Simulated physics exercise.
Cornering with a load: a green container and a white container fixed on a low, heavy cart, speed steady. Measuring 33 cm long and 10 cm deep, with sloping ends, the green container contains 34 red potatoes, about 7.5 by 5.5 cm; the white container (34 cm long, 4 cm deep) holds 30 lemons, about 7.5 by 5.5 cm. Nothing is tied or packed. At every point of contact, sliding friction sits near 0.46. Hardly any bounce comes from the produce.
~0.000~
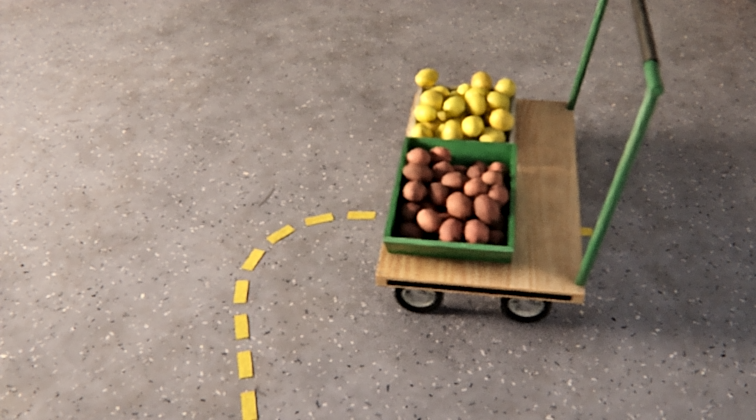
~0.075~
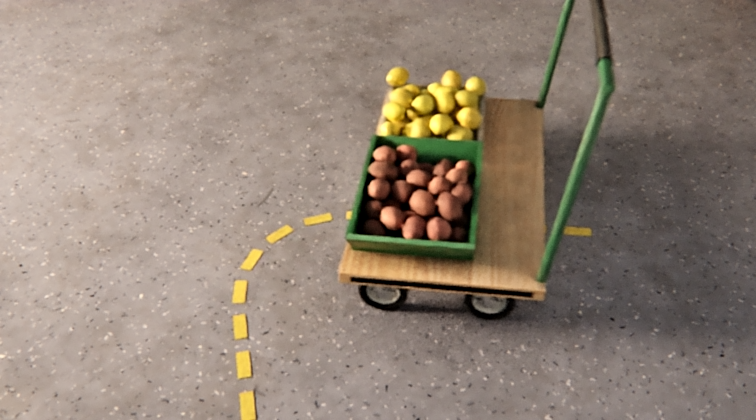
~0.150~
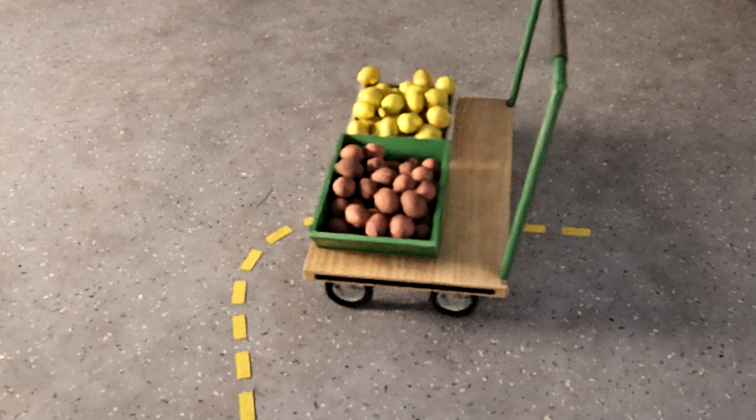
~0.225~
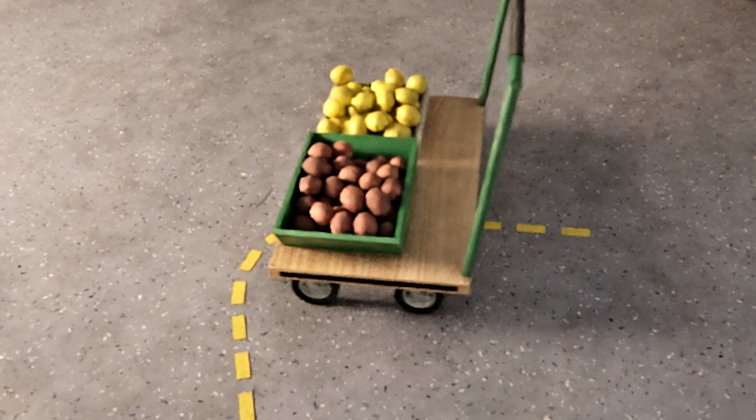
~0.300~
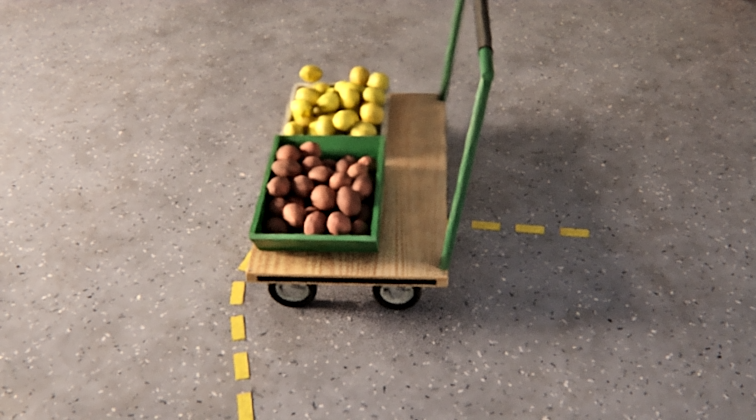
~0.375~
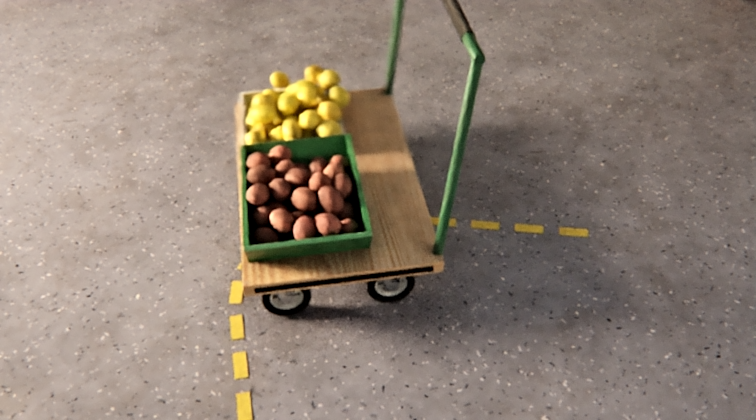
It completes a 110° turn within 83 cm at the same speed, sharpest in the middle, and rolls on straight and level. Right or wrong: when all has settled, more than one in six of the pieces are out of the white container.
Right.
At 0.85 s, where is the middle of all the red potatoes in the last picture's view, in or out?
Middle: About (300, 277) px.
After 0.53 s, the green container has all 34 and the white container is down by 6 of 30.
After 0.66 s, the green container has all 34 and the white container is down by 10 of 30.
After 0.85 s, the green container has all 34 and the white container is down by 12 of 30.
Outcome (at 1.31 s), the green container has all 34 and the white container is down by 12 of 30. Asked share, 12 of 30, 40 per cent.
